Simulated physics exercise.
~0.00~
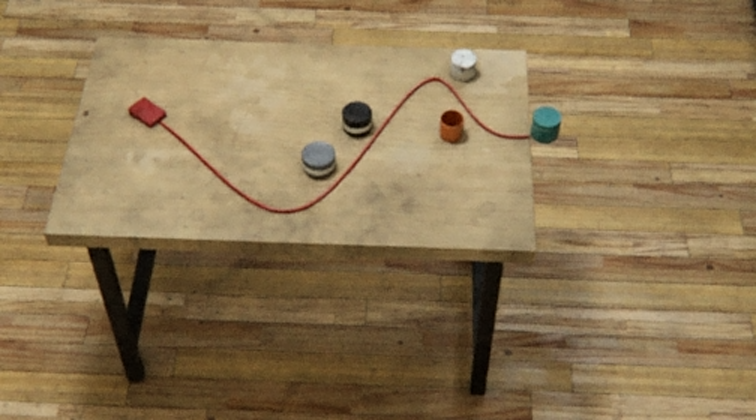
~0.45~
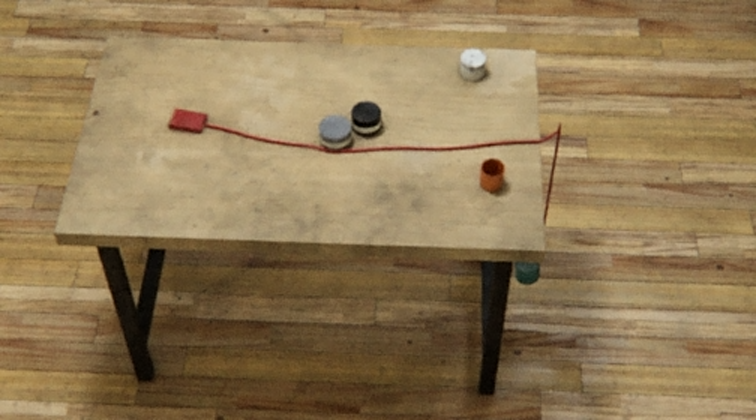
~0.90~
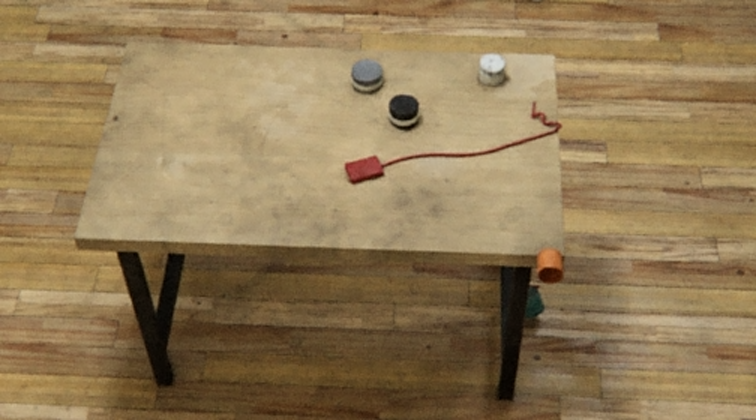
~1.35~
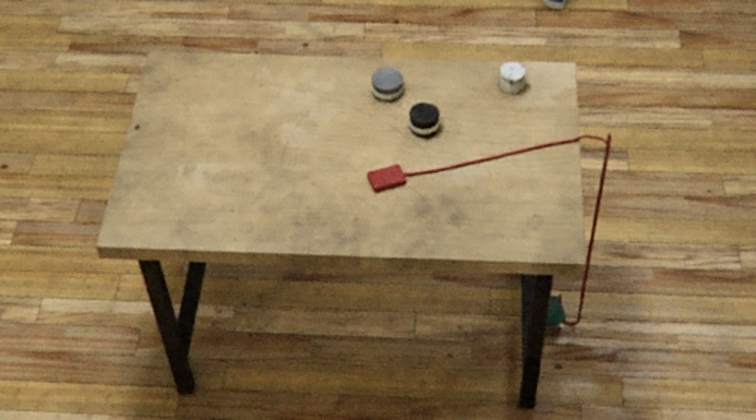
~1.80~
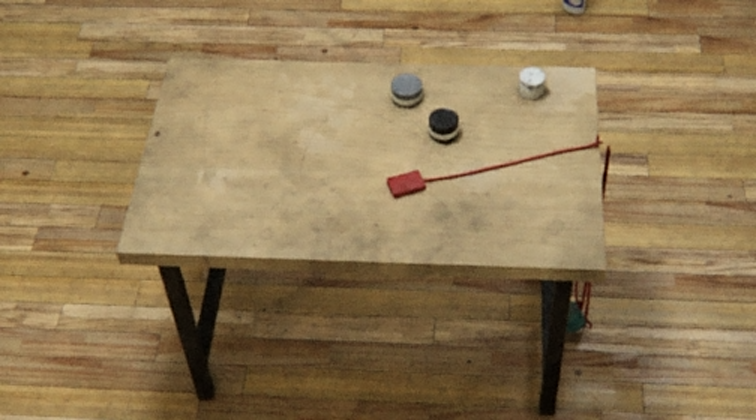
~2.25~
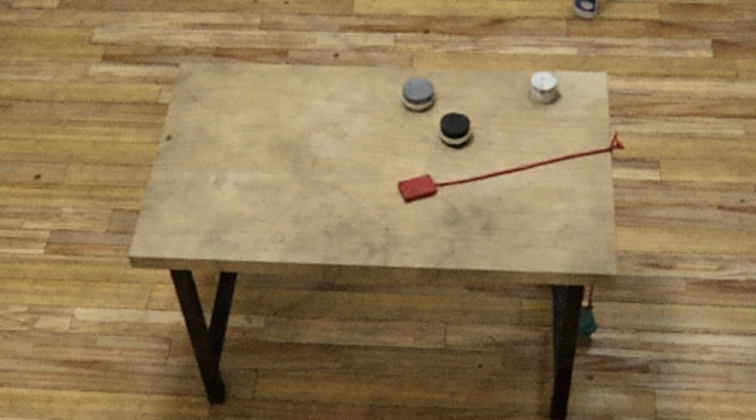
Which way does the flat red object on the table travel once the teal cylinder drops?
It slides to the right across the tabletop, then comes to rest on the surface.
A teal cylinder drops off a wooden table's right edge, its red cable dragging a flat red object rightward; the grey and black canisters shift and the orange cup goes over the edge. The red object and three canisters remain on top, the teal cylinder below.
